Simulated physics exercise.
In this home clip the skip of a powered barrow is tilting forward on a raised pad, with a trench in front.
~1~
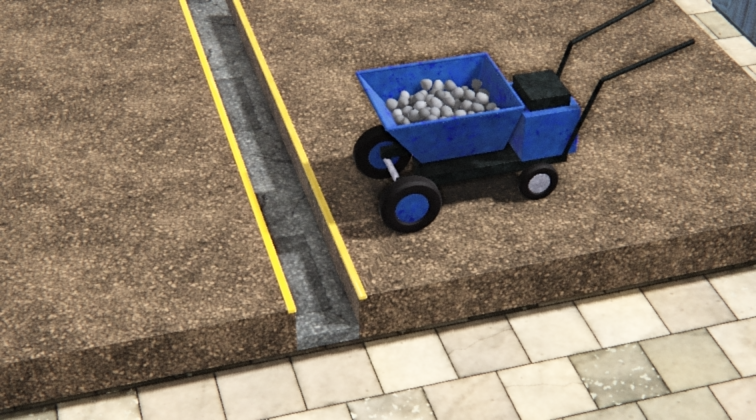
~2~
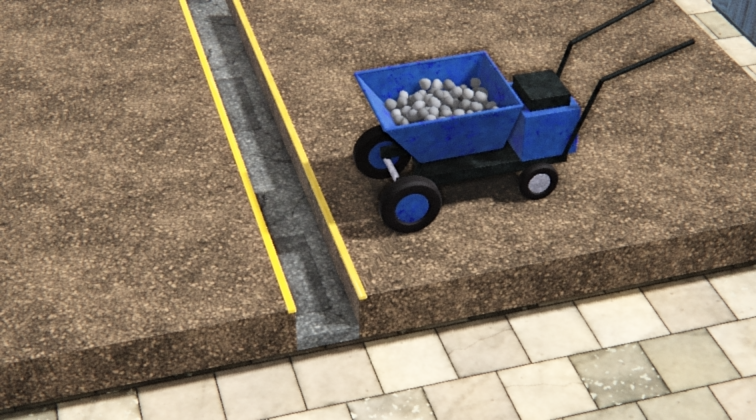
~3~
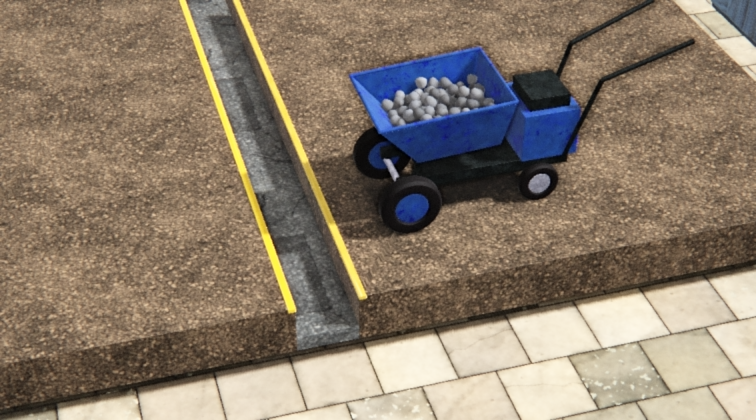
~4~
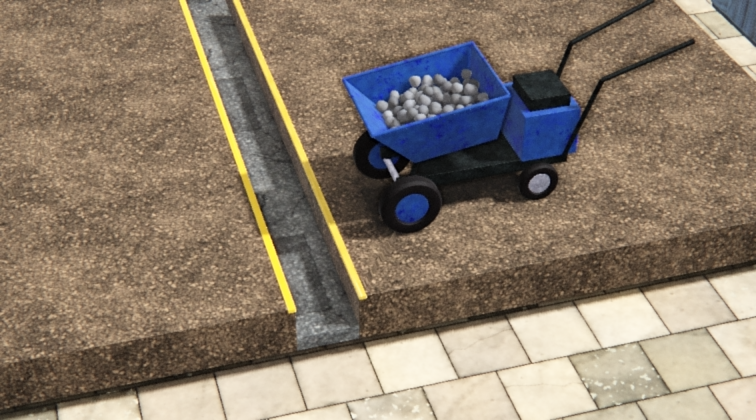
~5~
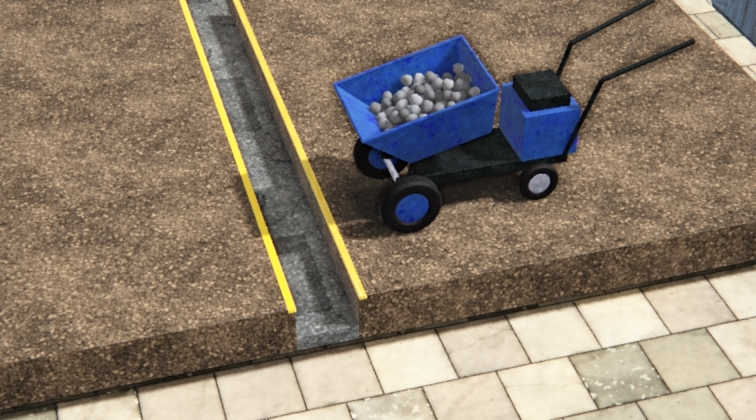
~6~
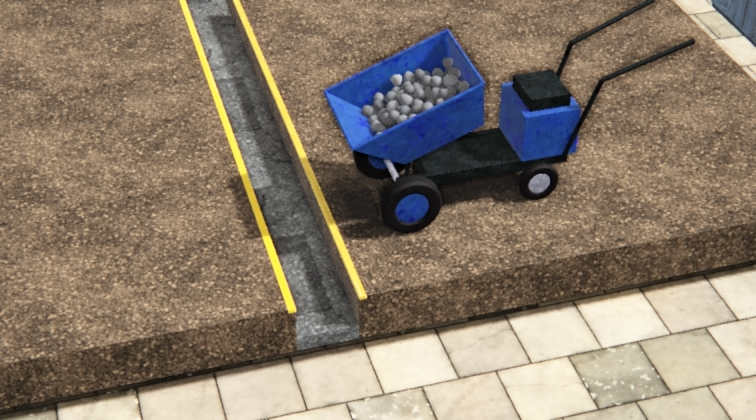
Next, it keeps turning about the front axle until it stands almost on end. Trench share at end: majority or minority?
Mostly in.
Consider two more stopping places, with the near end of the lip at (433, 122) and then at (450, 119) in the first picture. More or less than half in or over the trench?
Lab note - position 1: A majority share; position 2: A majority share.
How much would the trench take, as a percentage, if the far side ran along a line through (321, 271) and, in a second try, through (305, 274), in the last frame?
0 %, then 30 %.
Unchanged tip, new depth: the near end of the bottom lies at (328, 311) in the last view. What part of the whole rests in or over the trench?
It would be close to 60 percent.
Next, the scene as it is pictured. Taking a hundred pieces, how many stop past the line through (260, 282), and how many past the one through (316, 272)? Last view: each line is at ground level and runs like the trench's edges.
Roughly 20 and 70 %.
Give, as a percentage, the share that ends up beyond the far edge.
That share comes out near 25 in a hundred.
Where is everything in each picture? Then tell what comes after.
In the first picture, lip of the skip (387, 129), level; top of the load (450, 103), round cobbles; first edge of the trench (350, 265); far edge (281, 278), the trench over half as wide as the skip, and about half as deep as wide.
In the second picture, lip of the skip (385, 130), tipped barely; top of the load (448, 102).
In the third picture, lip of the skip (380, 132), tipped barely; top of the load (462, 103).
In the fourth picture, lip of the skip (373, 136), tipped a little; top of the load (456, 100).
In the fifth picture, lip of the skip (363, 142), tipped a little; top of the load (448, 97).
In the sixth picture, lip of the skip (353, 149), tipped clearly; top of the load (450, 93); first edge of the trench (350, 265); far edge (281, 278).
Just after the last frame, skip tipped steeply; every one in the skip.
A moment on, skip tipped right over; the larger part in the skip; roughly a quarter in or heaped over the trench; just a few beyond it; just a few falling.
Further on, skip tipped right over; just a few in the skip; the larger part in or heaped over the trench; roughly a quarter beyond it.
When it is over, skip tipped right over; the larger part in or heaped over the trench; roughly a quarter beyond it.
